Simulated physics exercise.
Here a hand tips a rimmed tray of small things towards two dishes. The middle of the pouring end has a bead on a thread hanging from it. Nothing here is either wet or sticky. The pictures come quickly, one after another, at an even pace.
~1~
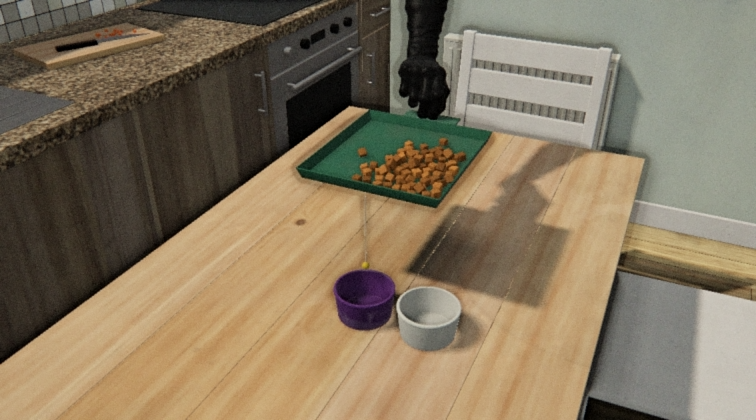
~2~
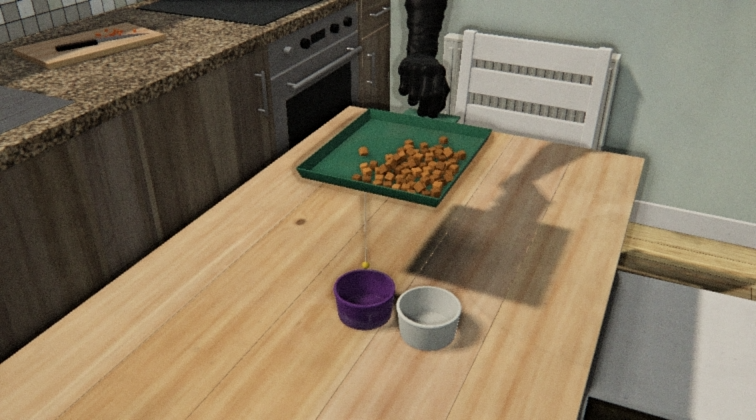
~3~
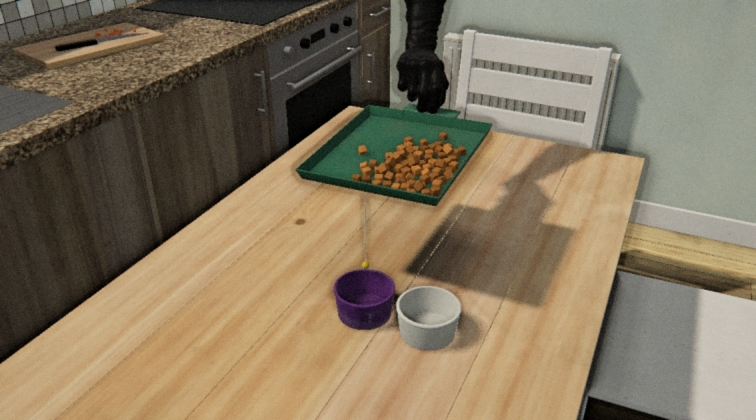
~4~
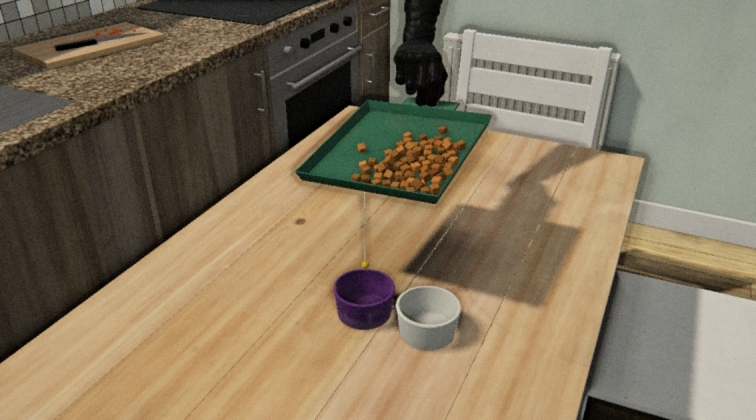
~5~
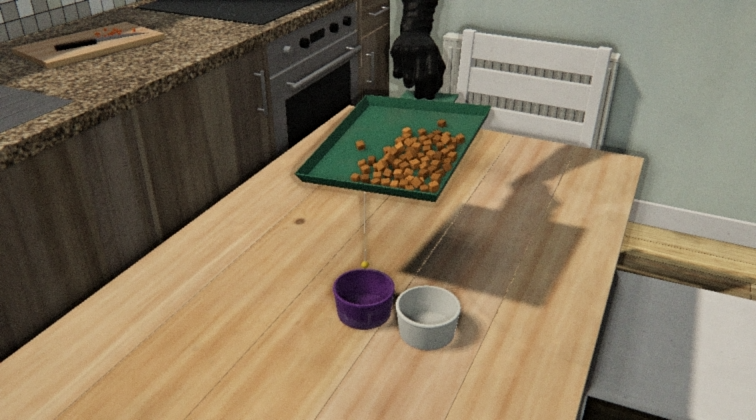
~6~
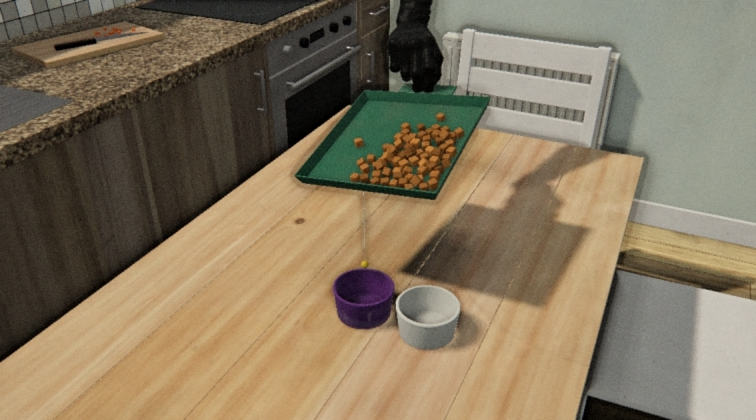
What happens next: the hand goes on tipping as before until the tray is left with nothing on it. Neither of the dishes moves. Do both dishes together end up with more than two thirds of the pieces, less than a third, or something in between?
The catch stays below a third.
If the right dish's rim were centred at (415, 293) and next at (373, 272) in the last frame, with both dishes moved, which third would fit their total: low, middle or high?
Under a third, then the middle third.
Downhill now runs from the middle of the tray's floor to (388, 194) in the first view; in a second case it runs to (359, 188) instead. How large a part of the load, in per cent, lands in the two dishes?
Respectively close to 60 and 20 in a hundred.
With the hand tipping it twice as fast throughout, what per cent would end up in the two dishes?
Result: About 0 per cent.
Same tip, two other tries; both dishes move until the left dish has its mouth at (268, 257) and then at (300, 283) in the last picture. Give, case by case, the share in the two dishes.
Close to 50 in a hundred, then close to 30 in a hundred.
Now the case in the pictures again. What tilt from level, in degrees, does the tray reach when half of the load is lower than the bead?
At roughly 105°.
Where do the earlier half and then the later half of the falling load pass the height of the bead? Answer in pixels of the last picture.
First around (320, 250), afterwards around (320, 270).
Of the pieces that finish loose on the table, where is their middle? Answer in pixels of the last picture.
Check roughly (309, 288) and you'll find the middle.
Soon, tray tipped steeply; nearly all on the tray; a stray few in the air.
A while on, tray tipped right over; about two thirds on the tray; a small part outside both; about a quarter in the air.
Towards the end, tray tipped past a quarter turn; a small part in the left dish; nearly all outside both.
Finally, tray tipped past a quarter turn; none in the right dish; a small part in the left dish; nearly all outside both.
